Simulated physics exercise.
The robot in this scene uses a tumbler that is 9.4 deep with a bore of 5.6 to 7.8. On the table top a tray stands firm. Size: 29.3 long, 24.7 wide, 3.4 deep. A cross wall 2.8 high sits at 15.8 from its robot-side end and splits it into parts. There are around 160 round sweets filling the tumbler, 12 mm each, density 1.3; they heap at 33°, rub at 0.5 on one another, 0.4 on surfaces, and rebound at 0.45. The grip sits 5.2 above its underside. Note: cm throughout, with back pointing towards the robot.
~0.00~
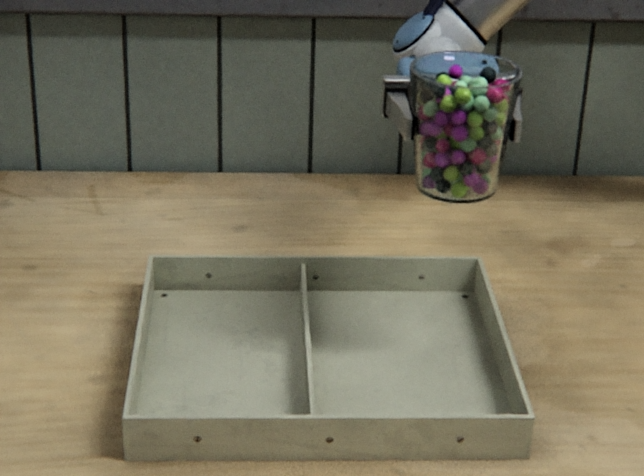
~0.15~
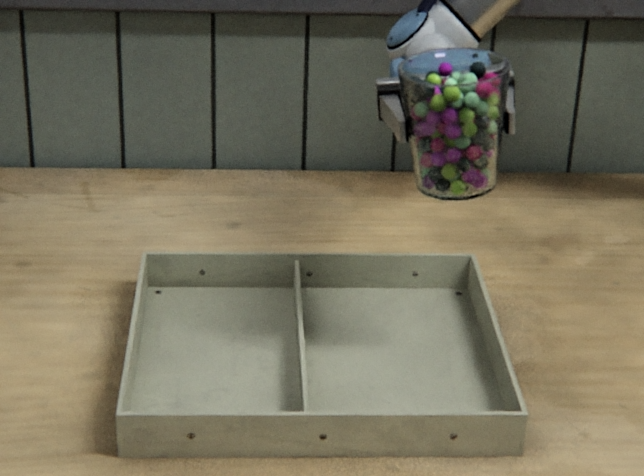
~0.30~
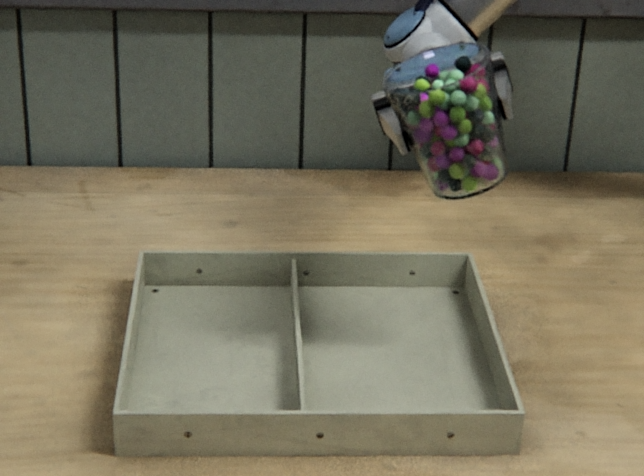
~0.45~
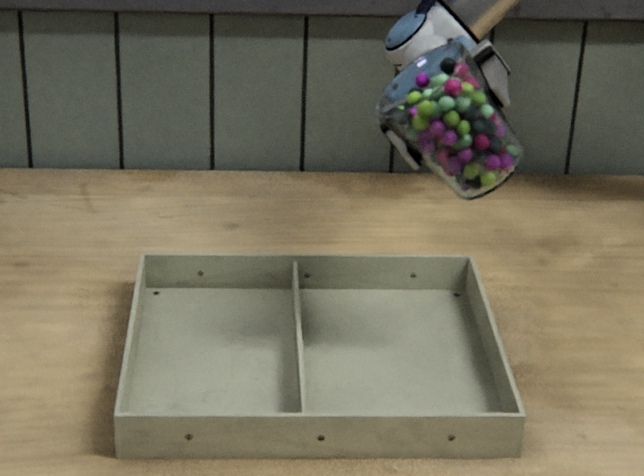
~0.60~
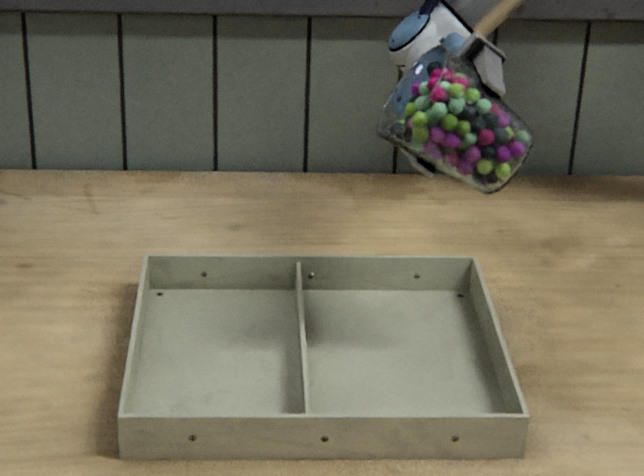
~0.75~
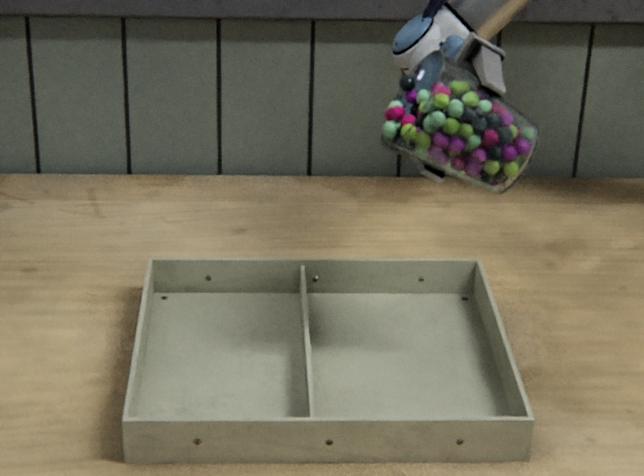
The footage shows a robot gripper holding a clear tumbler full of colourful round sweets above a wooden table with a divided tray, then steadily tilting it well over to the left, the sweets shifting towards its rim.
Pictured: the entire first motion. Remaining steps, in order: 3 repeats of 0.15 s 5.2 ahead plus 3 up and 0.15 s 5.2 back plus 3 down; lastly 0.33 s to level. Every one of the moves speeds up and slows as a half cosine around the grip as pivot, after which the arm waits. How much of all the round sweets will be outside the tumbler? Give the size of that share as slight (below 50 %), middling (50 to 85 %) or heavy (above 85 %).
Middling.
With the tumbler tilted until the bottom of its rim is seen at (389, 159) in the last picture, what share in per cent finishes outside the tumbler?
About 95 per cent.
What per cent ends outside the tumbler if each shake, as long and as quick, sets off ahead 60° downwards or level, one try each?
You'd get about 10 per cent with the first setting and about 55 per cent with the second.
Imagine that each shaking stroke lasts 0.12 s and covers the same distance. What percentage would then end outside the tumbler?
It would be some 85 %.
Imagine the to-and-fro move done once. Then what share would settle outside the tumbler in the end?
It would come to about 45 %.
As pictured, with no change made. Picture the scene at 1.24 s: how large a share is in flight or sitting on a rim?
Roughly 1 per cent.
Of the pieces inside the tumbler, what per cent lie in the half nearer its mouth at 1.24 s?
About 65 percent.
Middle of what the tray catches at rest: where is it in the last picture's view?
In the final picture, somewhere near (278, 362).
After 1.24 s, tilted 60° forward, highest piece 26 above the table; 89 in the tumbler, 49 in the far-side part, 21 in the robot-side part, 2 in flight or on a rim.
After 1.73 s, tilted 51° forward, highest piece 22 above the table; 67 in the far-side part, 47 in the tumbler, 41 in the robot-side part, 2 on the table or floor, 4 in flight or on a rim.
After 2.18 s, level, highest piece 22 above the table; 67 in the far-side part, 47 in the tumbler, 45 in the robot-side part, 2 on the table or floor.
After 3.23 s, level, highest piece 22 above the table; 67 in the far-side part, 47 in the tumbler, 45 in the robot-side part, 2 on the table or floor.
In the end, 67 in the far-side part, 47 in the tumbler, 45 in the robot-side part, 2 on the table or floor. That is 71 % outside the tumbler.
